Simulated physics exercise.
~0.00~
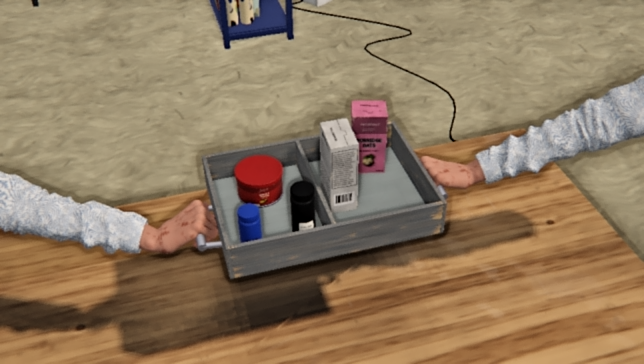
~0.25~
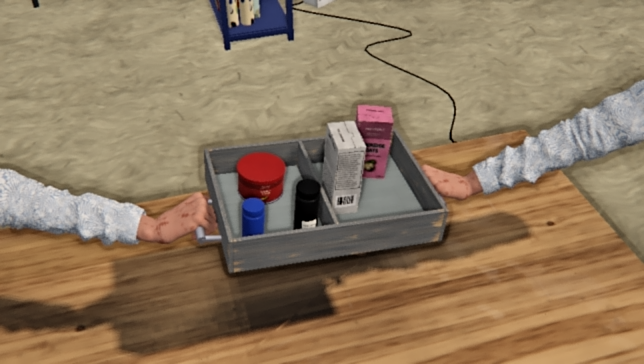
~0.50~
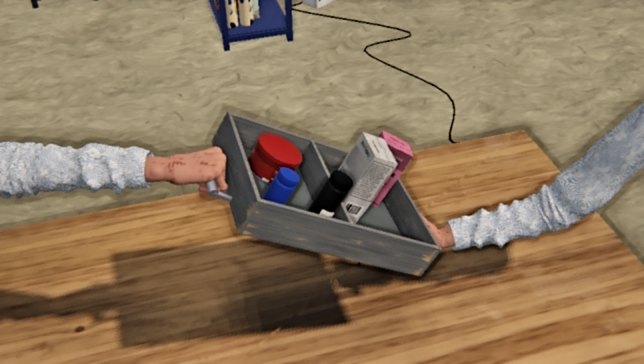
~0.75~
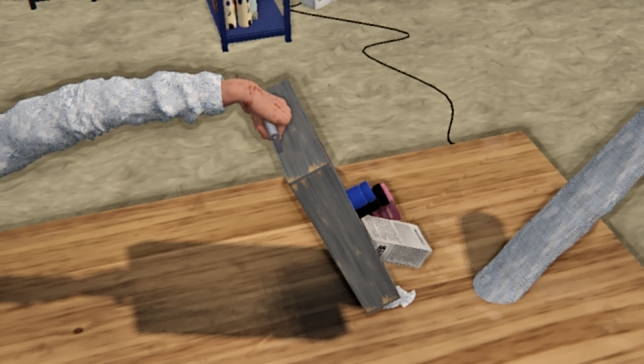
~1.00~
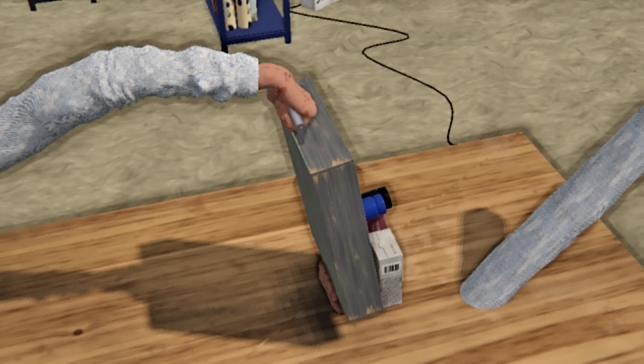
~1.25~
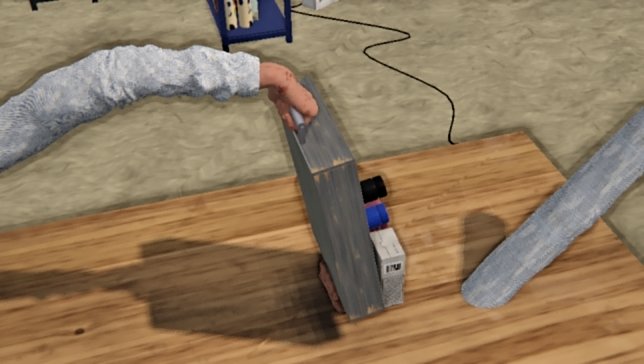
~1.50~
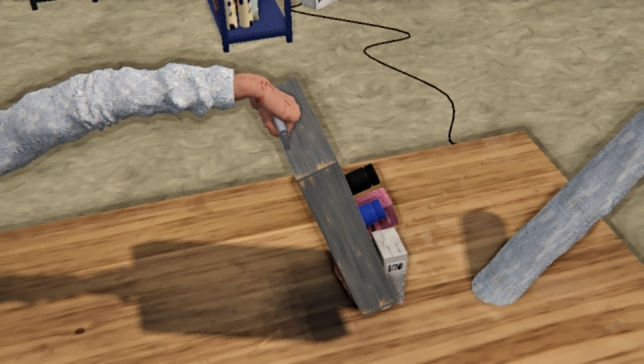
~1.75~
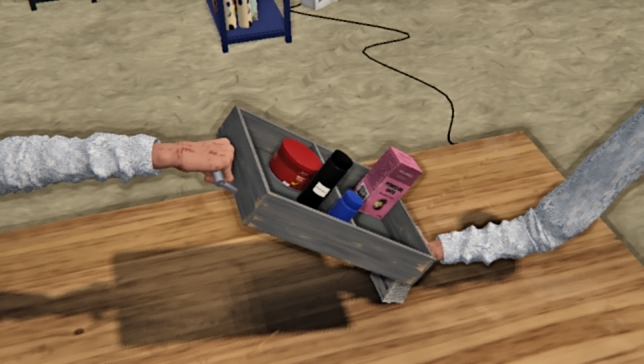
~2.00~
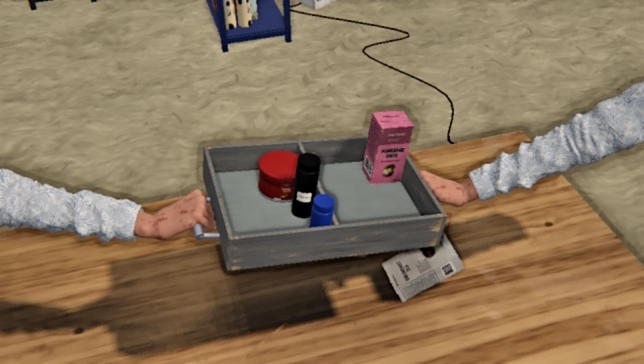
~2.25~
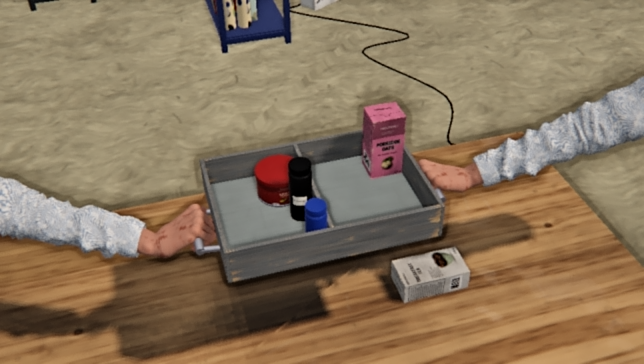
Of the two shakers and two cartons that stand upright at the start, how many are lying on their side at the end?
Just one of them is lying on its side, the white carton, which rests on the table in front of the crate.
A gray open crate, held at both ends by two hands above a wooden table, carries a red tub, a blue shaker, a black shaker, a white carton and a pink carton. Its right side swings down steeply, and the contents topple and slide toward the low end while the left hand keeps its grip. The white carton slips out of the crate. The crate then swings back to level, with both hands holding it again. At the end the white carton lies on the table in front, while the other things remain inside, both shakers and the pink carton upright.
